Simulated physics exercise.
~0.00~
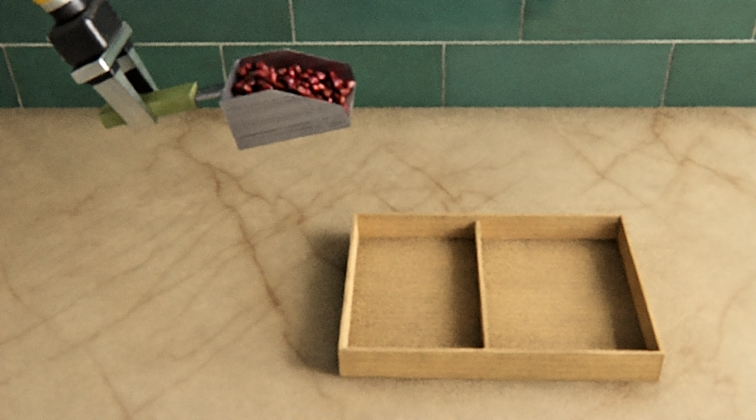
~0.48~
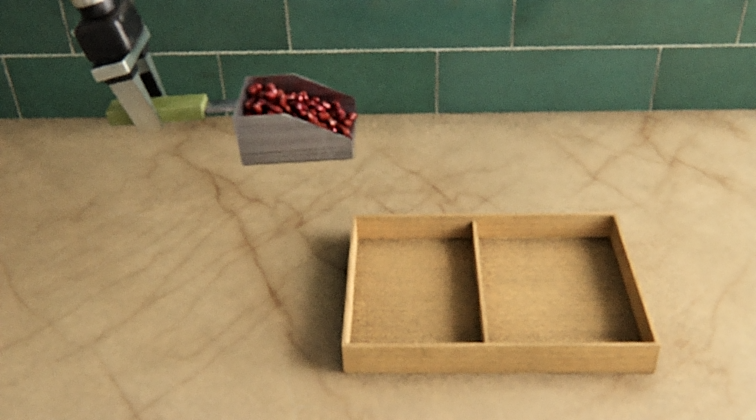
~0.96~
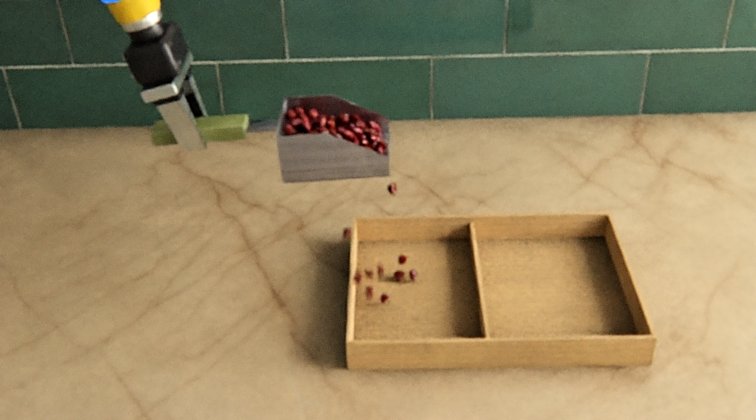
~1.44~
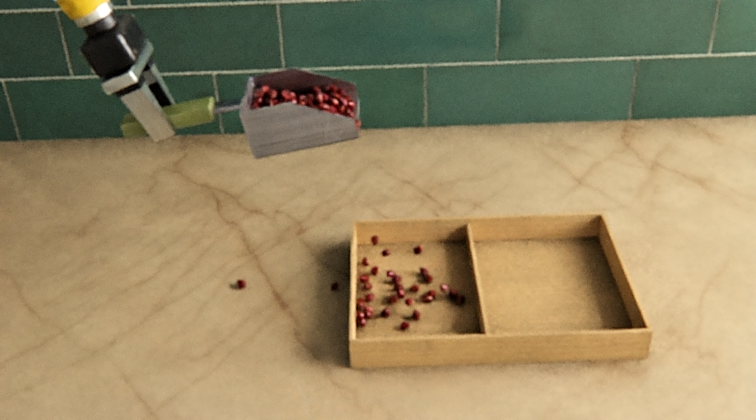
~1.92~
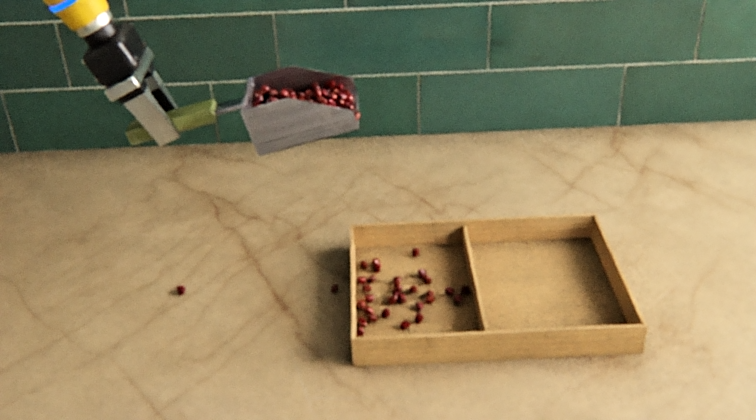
A robot arm jerks a scoop of red beans, spilling some into a tray's left side.
